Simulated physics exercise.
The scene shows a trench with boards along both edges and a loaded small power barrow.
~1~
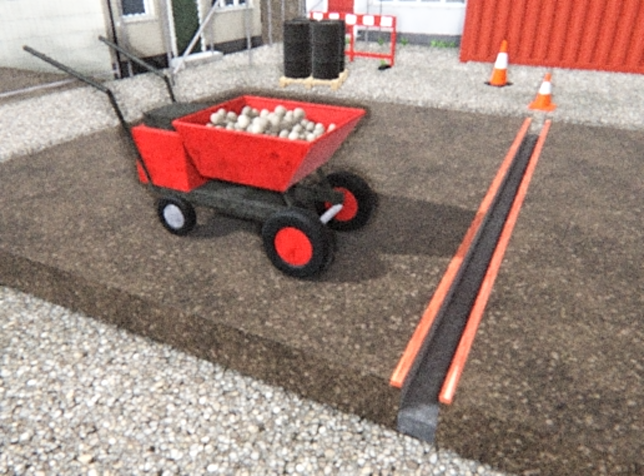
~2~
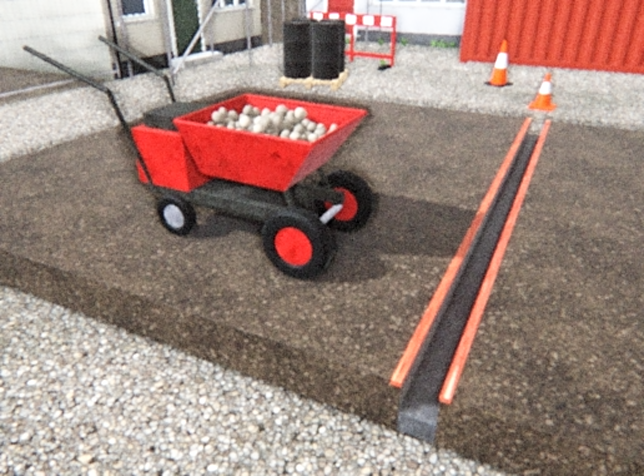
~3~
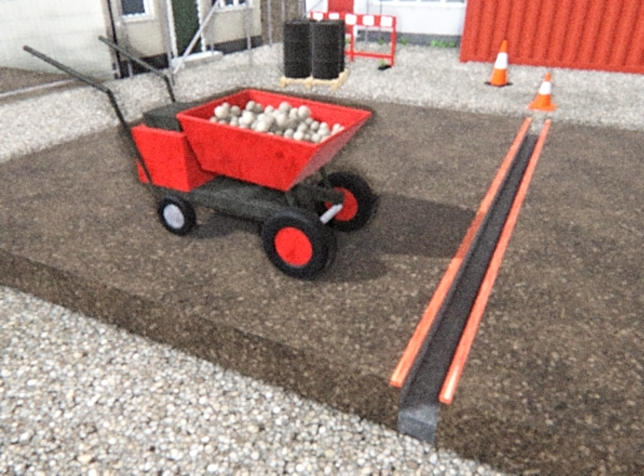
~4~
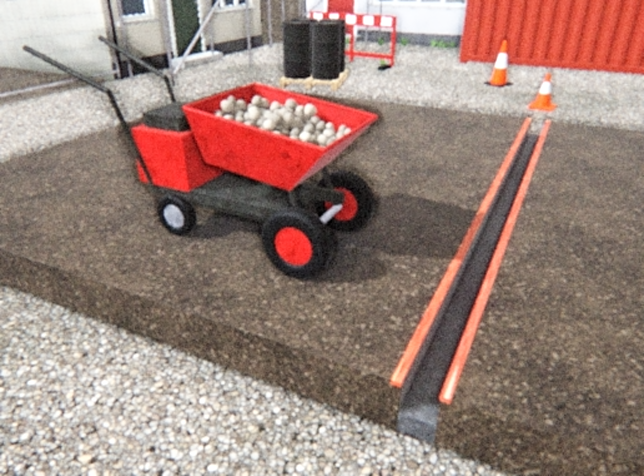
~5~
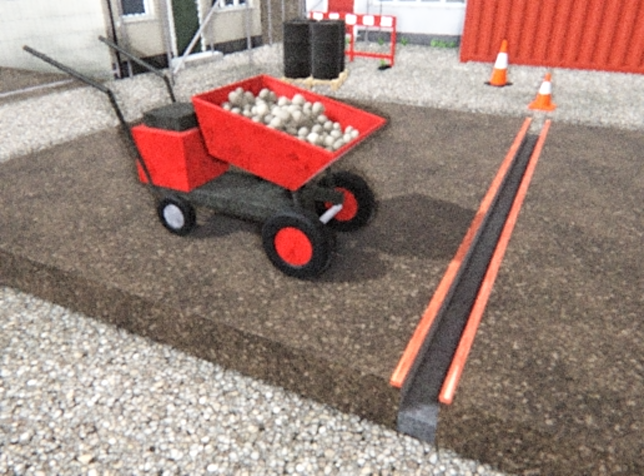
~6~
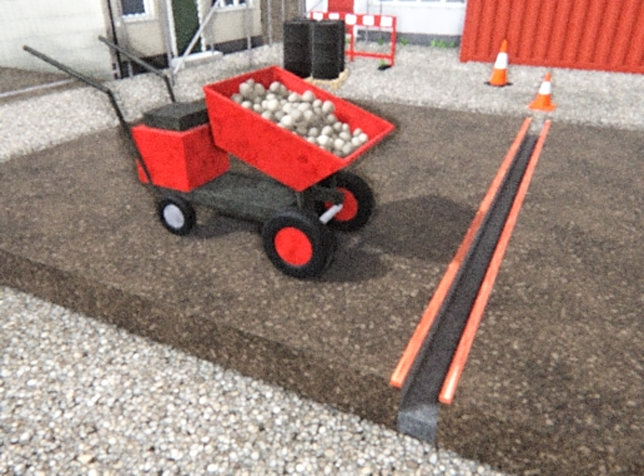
On a construction yard, a red power barrow standing still beside a narrow board-edged trench, its stone-filled skip gradually tilting forward to the right.
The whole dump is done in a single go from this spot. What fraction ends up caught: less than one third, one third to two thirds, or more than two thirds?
Trench gets a third to two thirds.
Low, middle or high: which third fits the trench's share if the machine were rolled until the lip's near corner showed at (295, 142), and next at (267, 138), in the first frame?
Try one, in the middle band; try two, less than a third.
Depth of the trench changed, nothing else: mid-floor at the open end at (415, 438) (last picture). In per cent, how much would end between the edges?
60 %.
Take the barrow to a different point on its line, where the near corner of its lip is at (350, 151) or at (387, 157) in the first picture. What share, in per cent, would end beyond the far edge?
Roughly 60 per cent, then roughly 90 per cent.
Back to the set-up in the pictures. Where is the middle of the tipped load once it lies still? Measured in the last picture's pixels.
Close to (462, 282) in the last picture.
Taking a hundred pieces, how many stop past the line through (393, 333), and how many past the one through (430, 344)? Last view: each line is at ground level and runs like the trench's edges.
Around 80 per cent for the first, and 50 per cent for the second.
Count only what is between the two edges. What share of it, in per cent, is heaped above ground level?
About 30 per cent.
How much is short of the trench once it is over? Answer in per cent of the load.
Some 30 per cent.
Just after the last frame, skip tipped steeply; every one in the skip.
A moment on, skip tipped right over; roughly two thirds in the skip; about a tenth short of the trench; about a tenth in or heaped over the trench; just a few beyond it; about a tenth falling.
Further on, skip tipped right over; about a tenth in the skip; roughly a quarter short of the trench; roughly half in or heaped over the trench; roughly a quarter beyond it.
When it is over, skip tipped right over; just a few in the skip; roughly a third short of the trench; roughly half in or heaped over the trench; roughly a quarter beyond it.
